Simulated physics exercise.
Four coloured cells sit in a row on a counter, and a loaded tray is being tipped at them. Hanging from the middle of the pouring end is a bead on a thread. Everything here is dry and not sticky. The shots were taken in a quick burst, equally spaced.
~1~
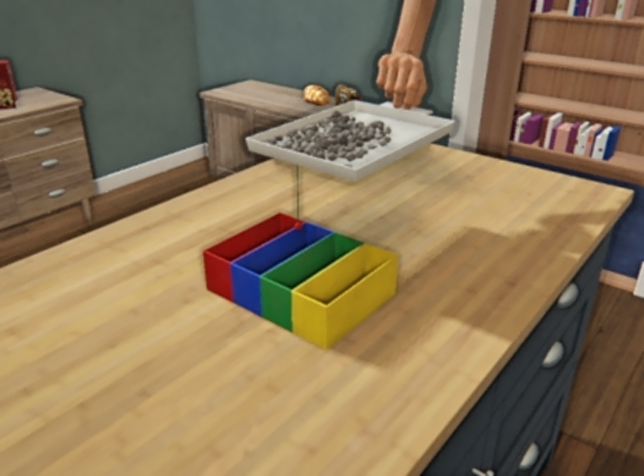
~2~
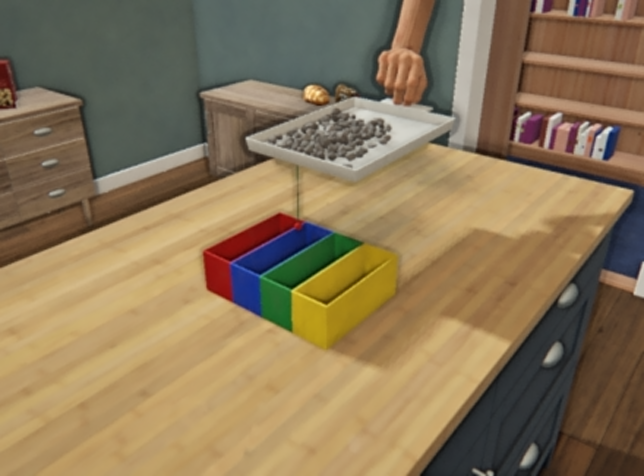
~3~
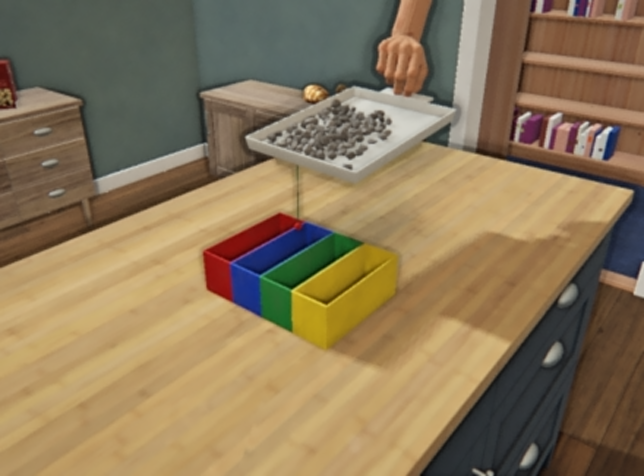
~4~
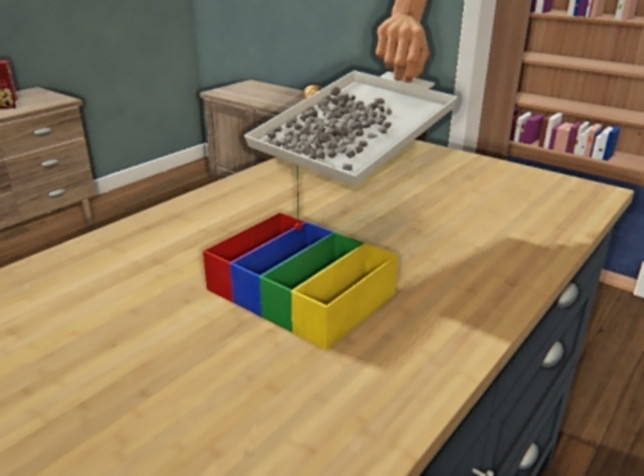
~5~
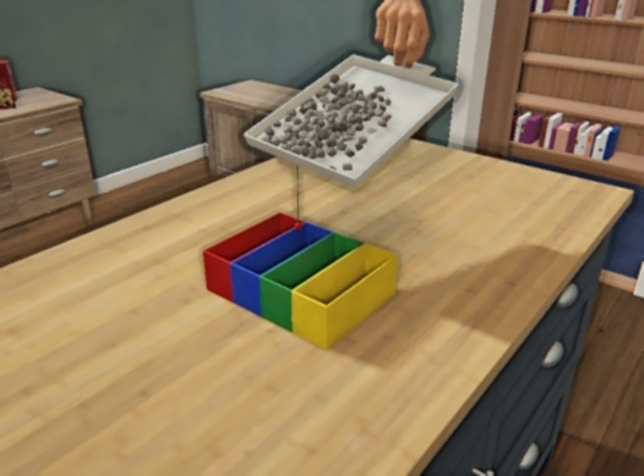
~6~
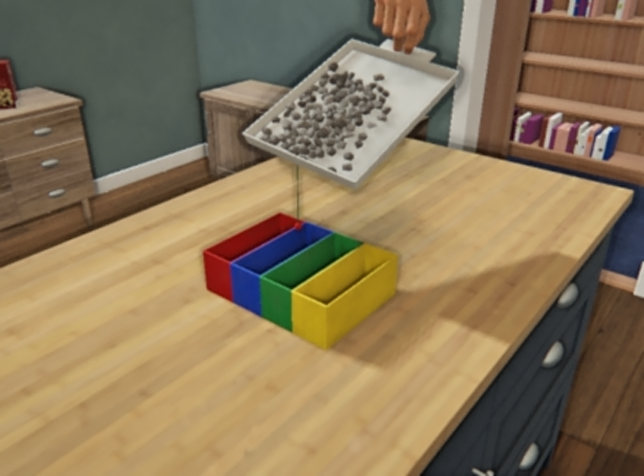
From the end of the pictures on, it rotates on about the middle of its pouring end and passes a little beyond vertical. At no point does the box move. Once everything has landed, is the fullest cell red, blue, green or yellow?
It is the green cell.
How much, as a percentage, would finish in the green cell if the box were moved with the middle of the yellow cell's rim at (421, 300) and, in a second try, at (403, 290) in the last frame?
Approximately 0 percent, followed by approximately 10 percent.
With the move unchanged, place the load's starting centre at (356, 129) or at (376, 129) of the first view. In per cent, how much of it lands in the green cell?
It would be roughly 40 per cent for the first and roughly 40 per cent for the second.
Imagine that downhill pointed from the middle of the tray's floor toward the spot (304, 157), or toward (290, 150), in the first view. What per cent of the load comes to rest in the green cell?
Roughly 10 per cent, and 0 per cent.
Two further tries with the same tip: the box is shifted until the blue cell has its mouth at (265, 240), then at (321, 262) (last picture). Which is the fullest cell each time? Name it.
Going by the two tries in order: The yellow cell, then the cell in blue.
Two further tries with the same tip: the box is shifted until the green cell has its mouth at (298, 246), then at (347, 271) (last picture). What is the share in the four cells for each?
First placement near 80 percent, second near 100 percent.
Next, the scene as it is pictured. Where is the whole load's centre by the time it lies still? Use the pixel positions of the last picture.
(308, 298).
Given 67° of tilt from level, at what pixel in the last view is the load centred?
Somewhere near pixel (319, 152).
Just after the last frame, tray tipped steeply; almost all on the tray; just a few falling or outside the box.
A moment on, tray tipped past a quarter turn; roughly a quarter on the tray; roughly a third in the green cell; roughly a quarter in the yellow cell; about a tenth in the blue cell; just a few in the red cell; about a tenth falling or outside the box.
Further on, tray tipped past a quarter turn; roughly half in the green cell; roughly a quarter in the yellow cell; roughly a quarter in the blue cell; just a few in the red cell; just a few falling or outside the box.
When it is over, tray tipped past a quarter turn; roughly half in the green cell; roughly a quarter in the yellow cell; roughly a quarter in the blue cell; just a few in the red cell; just a few outside the box.
